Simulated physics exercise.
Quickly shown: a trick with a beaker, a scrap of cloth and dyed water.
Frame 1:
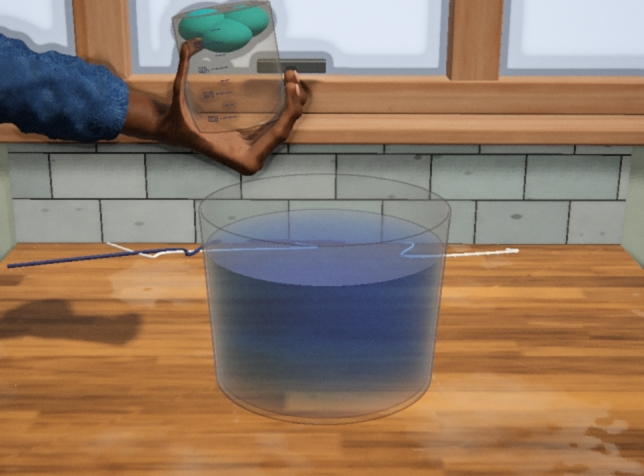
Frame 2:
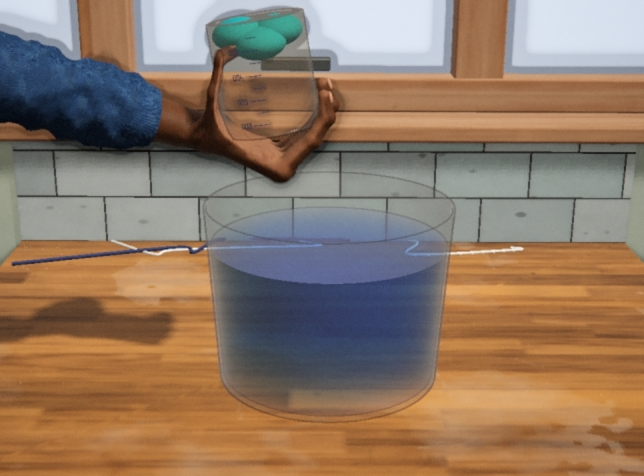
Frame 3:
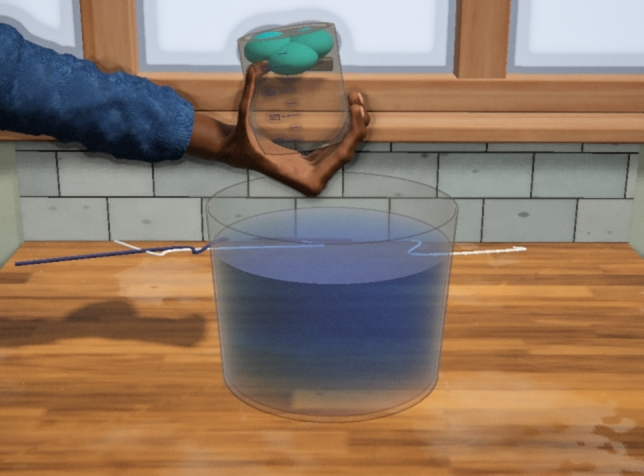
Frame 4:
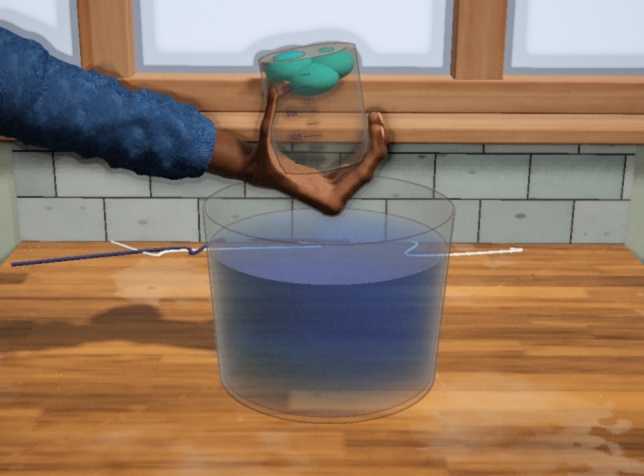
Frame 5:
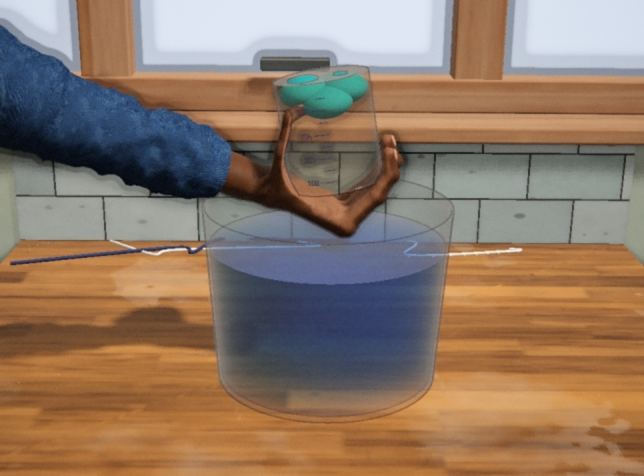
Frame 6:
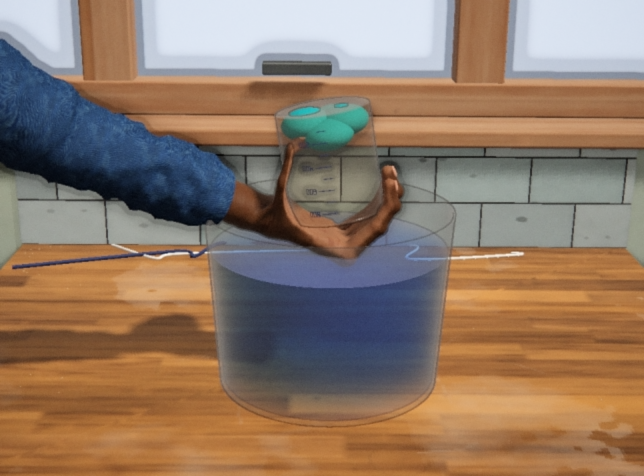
The video shows a hand in a blue sleeve holding an upside-down clear beaker with green material inside its upper end, moving it rightward and then lowering it over a clear tub of blue water on a wooden counter.
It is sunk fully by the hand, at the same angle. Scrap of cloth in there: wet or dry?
It is never reached.
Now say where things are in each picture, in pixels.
Beaker (231, 68) mouth down; above the clear tub, in the first frame.
Beaker (264, 75) mouth down; scrap of cloth (257, 33); coming down, in the second frame.
Beaker (295, 89) mouth down; lower, in the third frame.
Beaker (316, 109) mouth down; scrap of cloth (309, 68); lower still, in the fourth frame.
Beaker (329, 131) mouth down; close to the surface, in the fifth frame.
Beaker (330, 162) mouth down; scrap of cloth (324, 123); just over the surface, in the sixth frame.
Shortly, the beaker enters the dyed water.
Then, air is trapped inside and holds the level down.
At the finish, the beaker is under, still full of air, and the scrap of cloth is dry.
